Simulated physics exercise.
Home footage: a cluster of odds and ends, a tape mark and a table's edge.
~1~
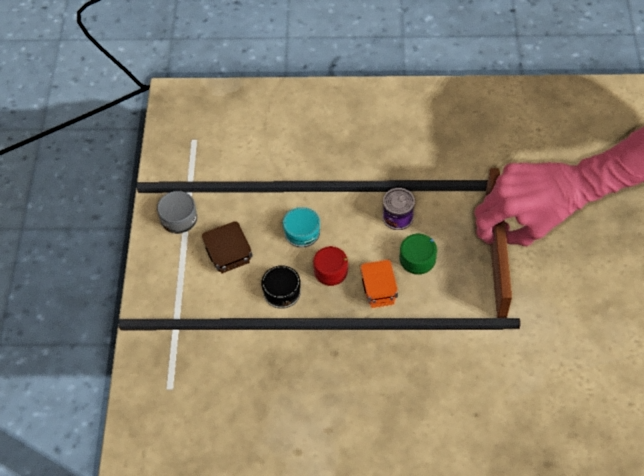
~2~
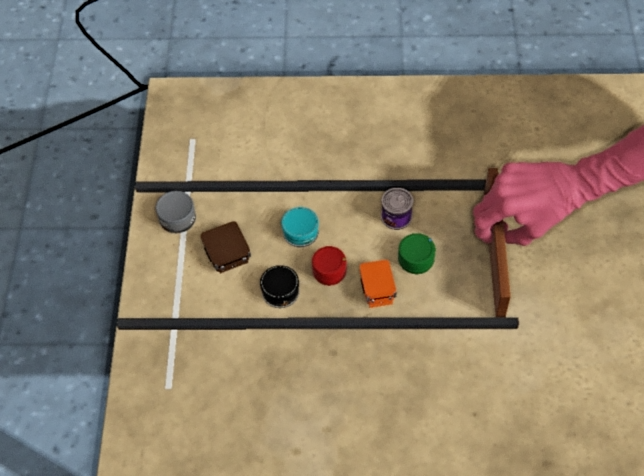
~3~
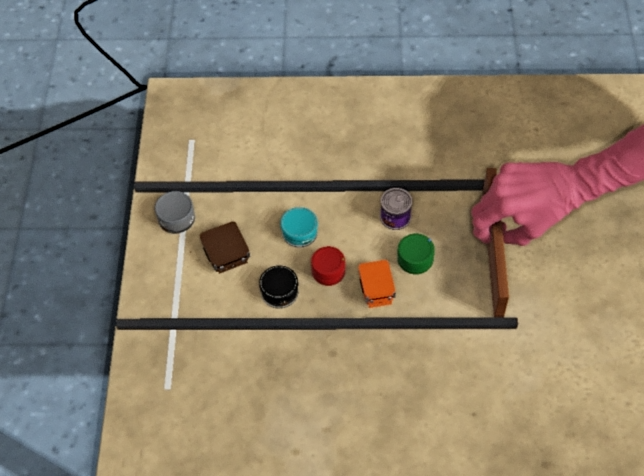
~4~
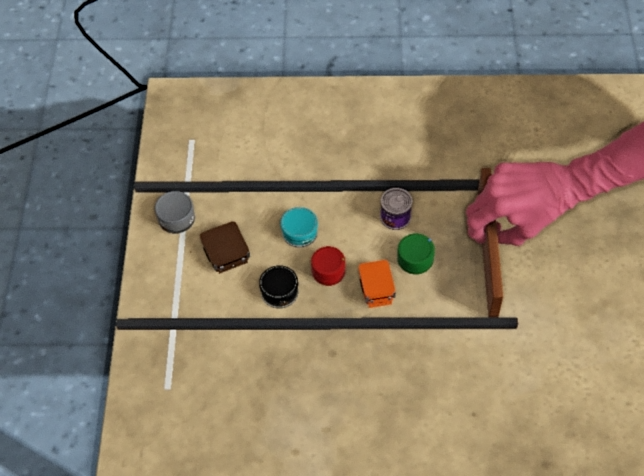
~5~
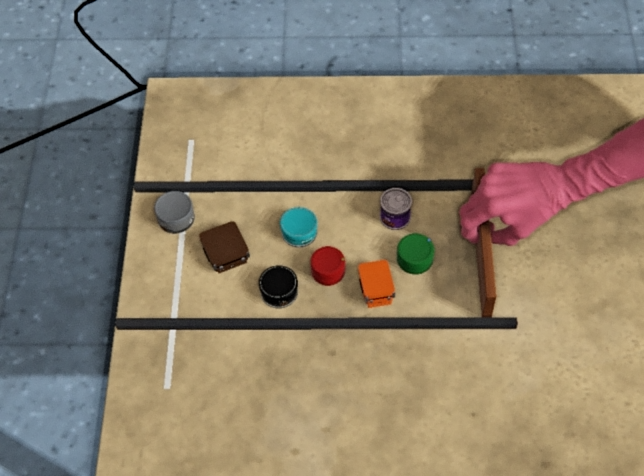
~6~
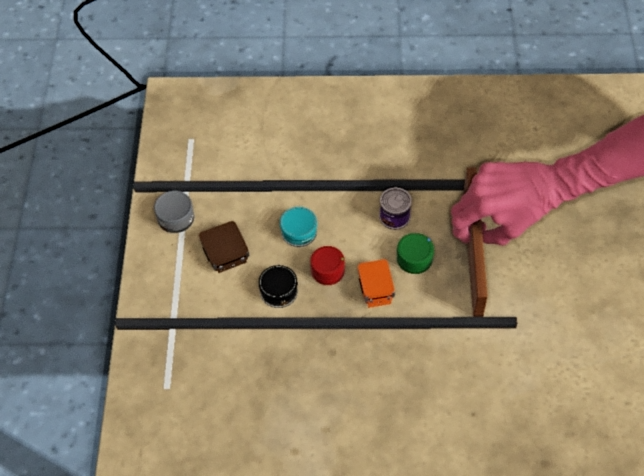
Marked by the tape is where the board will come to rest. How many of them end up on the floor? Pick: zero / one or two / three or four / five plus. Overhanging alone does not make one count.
That comes to one or two.
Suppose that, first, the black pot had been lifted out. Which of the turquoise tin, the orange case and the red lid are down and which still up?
Turquoise tin: Still up; orange case: Still up; red lid: Still up.
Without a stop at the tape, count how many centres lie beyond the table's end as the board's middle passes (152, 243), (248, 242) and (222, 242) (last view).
5, 0 and 0.
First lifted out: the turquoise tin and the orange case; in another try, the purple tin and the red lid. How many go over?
Fallen: 0 in the first try, 0 in the other.
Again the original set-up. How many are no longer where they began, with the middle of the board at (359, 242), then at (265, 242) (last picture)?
Well, it's 4 at the first one and 7 at the second.
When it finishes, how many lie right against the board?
At rest, 3 are in contact.
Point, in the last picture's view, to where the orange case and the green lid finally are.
Final spots - orange case (161, 287), green lid (161, 250).
A little later, none off yet; grey tub at rest near (175, 212); brown case at rest near (225, 248); black pot at rest near (279, 287).
Next, none off yet; grey tub at rest near (175, 212); brown case at rest near (223, 247); black pot shifted about its own width near (255, 297).
Later still, none off yet; grey tub shifted a little near (161, 207); brown case shifted well along near (158, 246); black pot shifted well along near (177, 300).
When it is over, the number that fall off is one or two; down, brown case and grey tub.
